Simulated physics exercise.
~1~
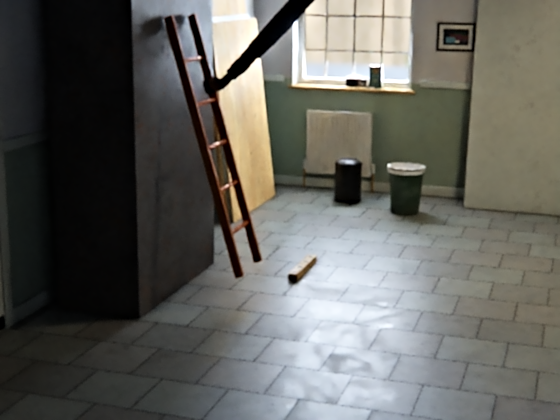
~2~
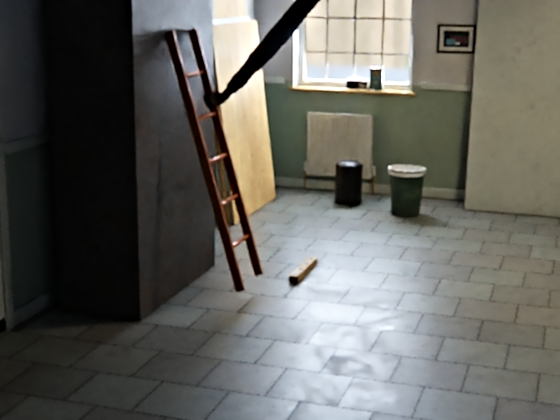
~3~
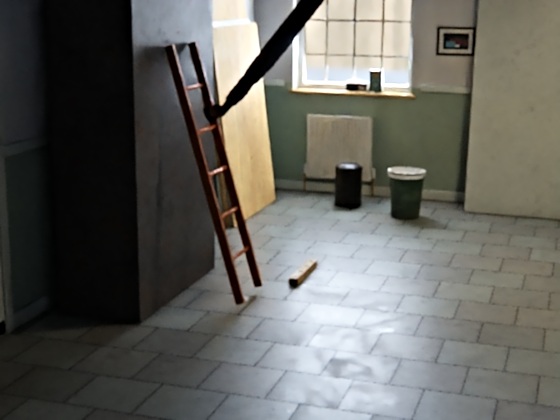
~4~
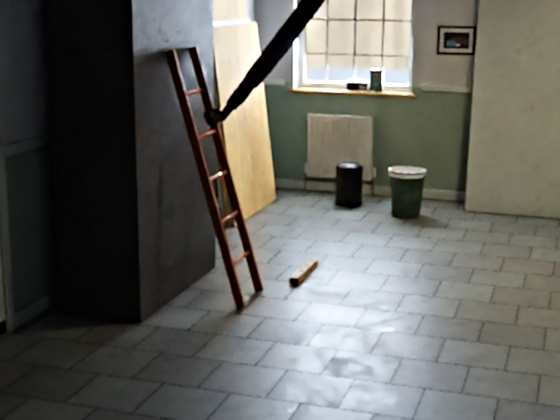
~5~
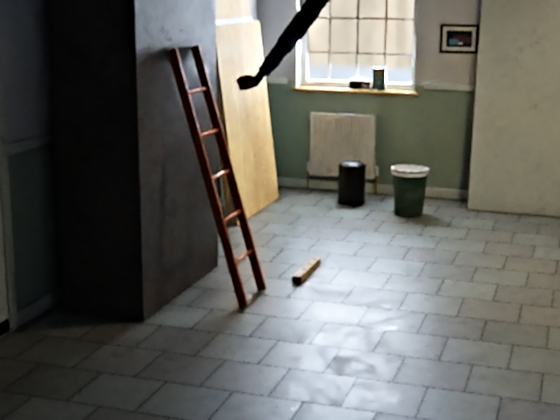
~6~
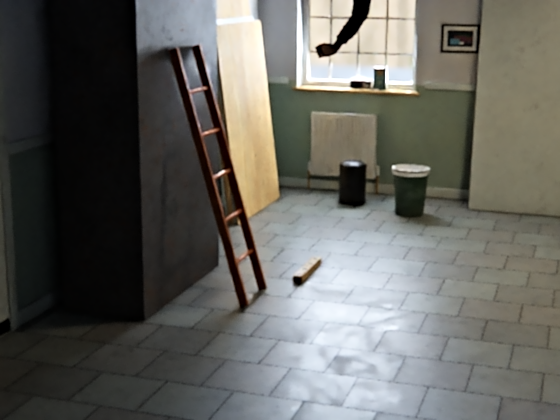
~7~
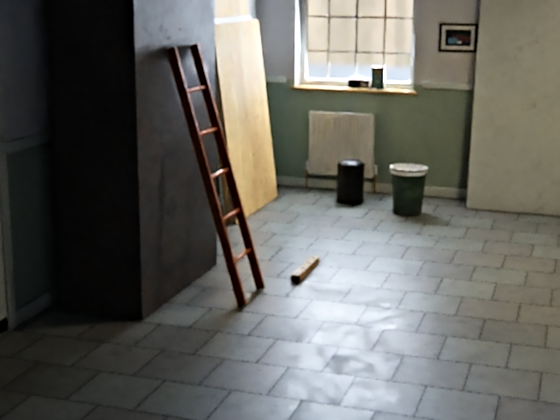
In a dim room with a tiled floor, a dark-sleeved arm lowered an orange-brown ladder-like rack a little until it leaned against a tall dark cupboard, then let go and drew back out of sight, and the rack stayed leaning there.
